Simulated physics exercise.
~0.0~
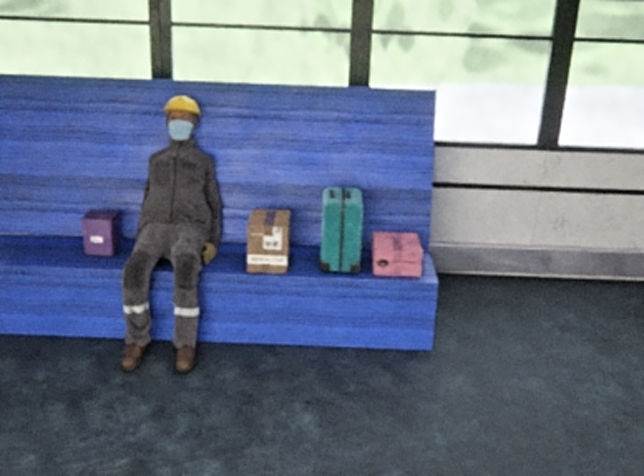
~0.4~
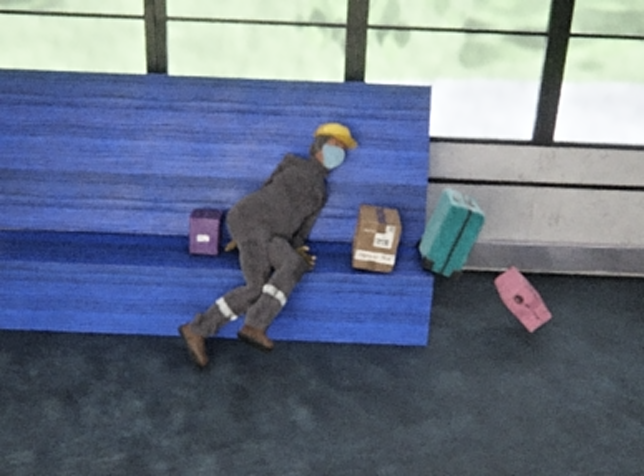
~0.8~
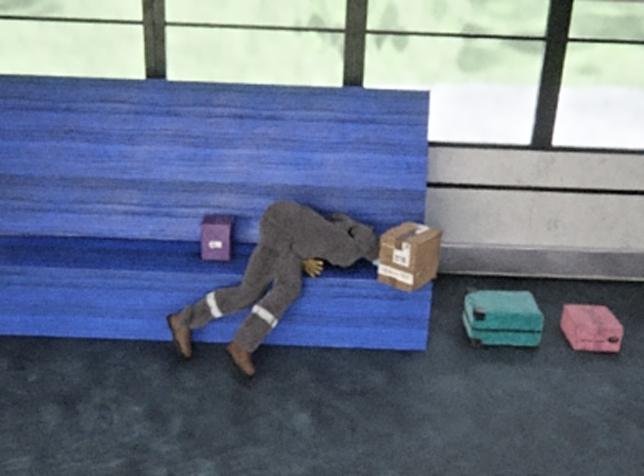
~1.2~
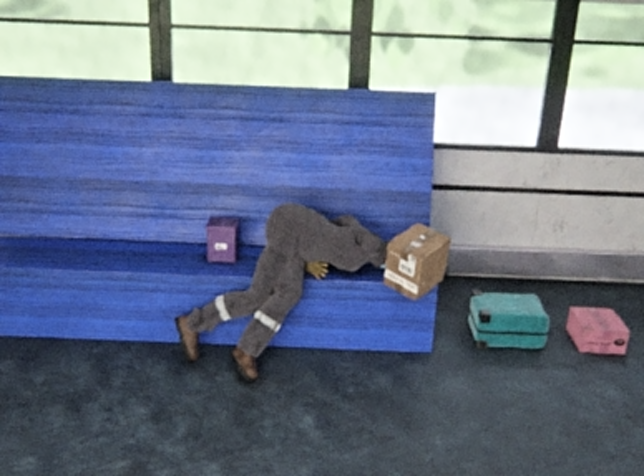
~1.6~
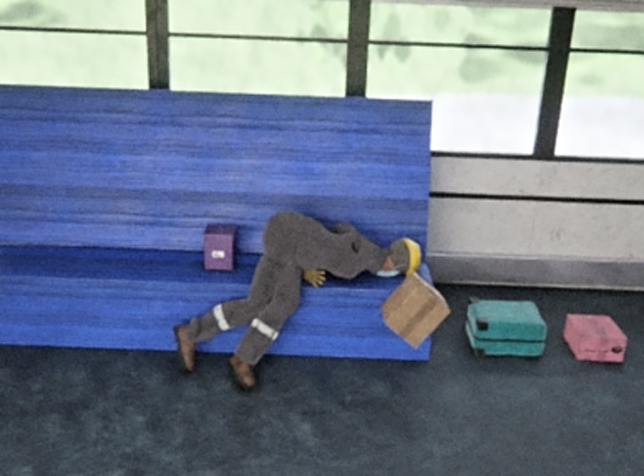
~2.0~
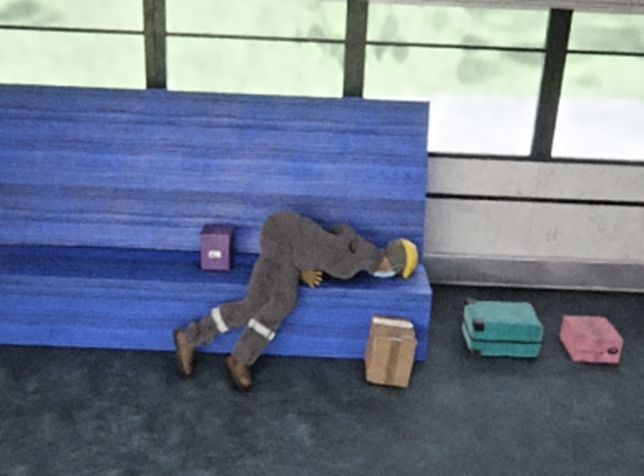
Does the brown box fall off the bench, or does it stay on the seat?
The brown box falls off. It tips over near the worker's head and ends up on the floor against the front of the bench.
